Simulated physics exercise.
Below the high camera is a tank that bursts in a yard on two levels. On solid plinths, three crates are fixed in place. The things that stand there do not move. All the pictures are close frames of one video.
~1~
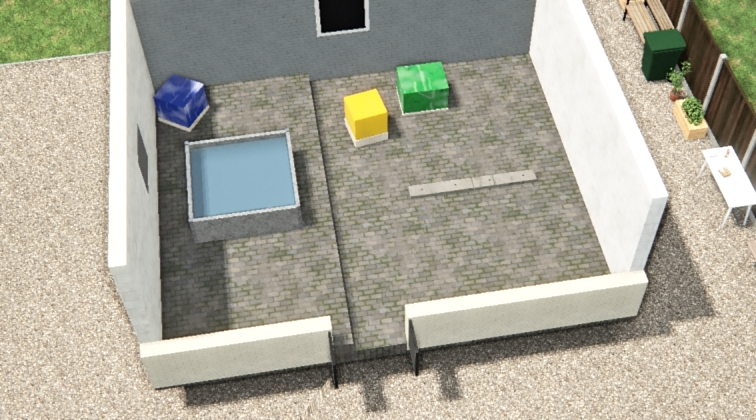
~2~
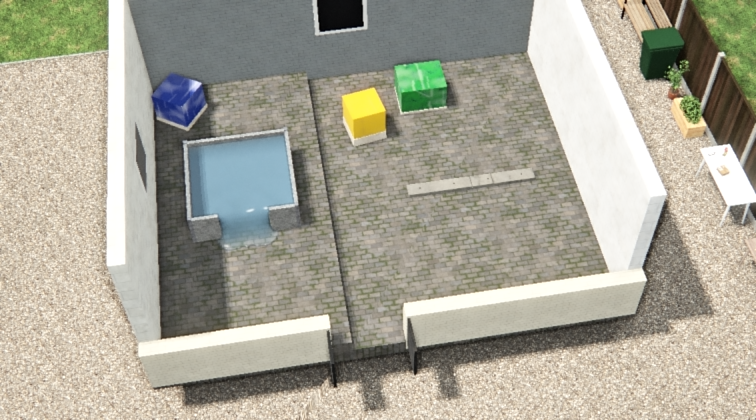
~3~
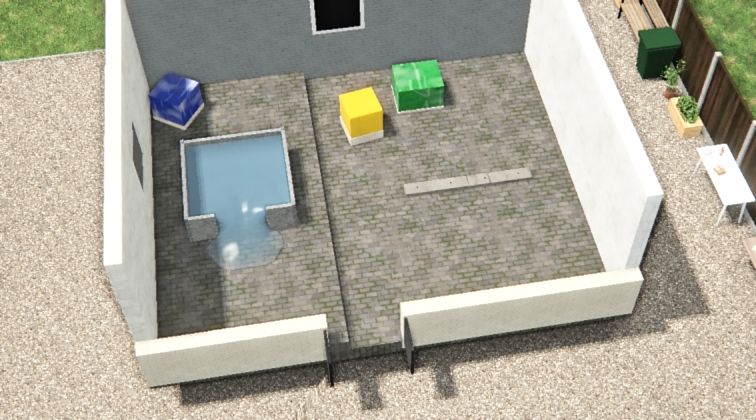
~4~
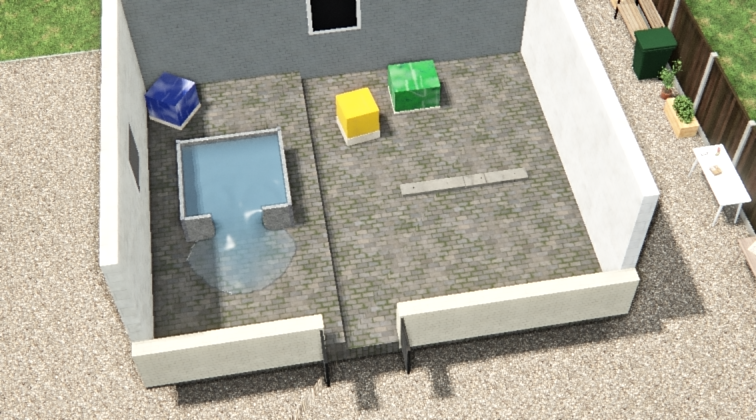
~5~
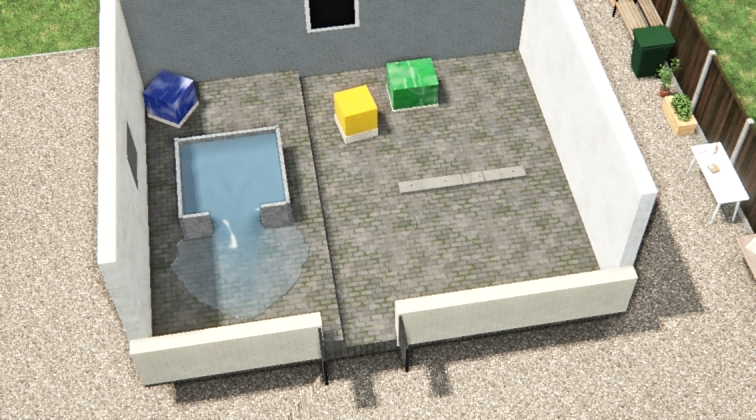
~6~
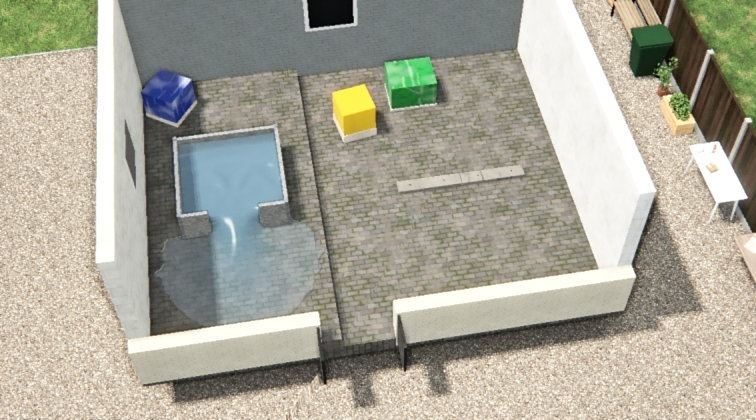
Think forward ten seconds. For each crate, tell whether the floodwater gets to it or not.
My prediction: The blue crate will be left wet; the green crate will be left dry; the yellow crate will be left dry.
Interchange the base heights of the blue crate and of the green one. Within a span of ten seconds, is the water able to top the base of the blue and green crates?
With the swap, blue crate is flooded while green crate avoids the flood.
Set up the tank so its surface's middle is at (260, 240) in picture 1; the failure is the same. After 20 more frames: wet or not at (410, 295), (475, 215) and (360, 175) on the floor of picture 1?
As listed: Wet, awash, free of water.
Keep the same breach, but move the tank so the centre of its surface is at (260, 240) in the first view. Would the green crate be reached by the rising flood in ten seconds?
Short answer: The green crate is reached.
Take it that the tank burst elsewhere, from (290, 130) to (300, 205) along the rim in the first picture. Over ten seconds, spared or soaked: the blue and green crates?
The blue crate is untouched; the green crate is reached.
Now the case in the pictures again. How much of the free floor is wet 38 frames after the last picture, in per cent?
45 %, roughly.
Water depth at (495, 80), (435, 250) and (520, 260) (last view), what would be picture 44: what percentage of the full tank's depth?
First 0, next 4, last 6 in a hundred.
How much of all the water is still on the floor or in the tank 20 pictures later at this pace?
Roughly 94 %.
A moment on, water covers 15 % of the floor; the blue crate not reached, the green crate not reached, the yellow crate not reached.
Next, water covers 15 % of the floor; the blue crate not reached, the green crate not reached, the yellow crate not reached.
Then, water covers 30 % of the floor; the blue crate not reached, the green crate not reached, the yellow crate not reached.
Later, water covers 45 % of the floor; the blue crate water round its plinth, the green crate not reached, the yellow crate not reached.
In the end, water covers 65 % of the floor; the blue crate was topped, the green crate stayed above the water, the yellow crate stayed above the water.
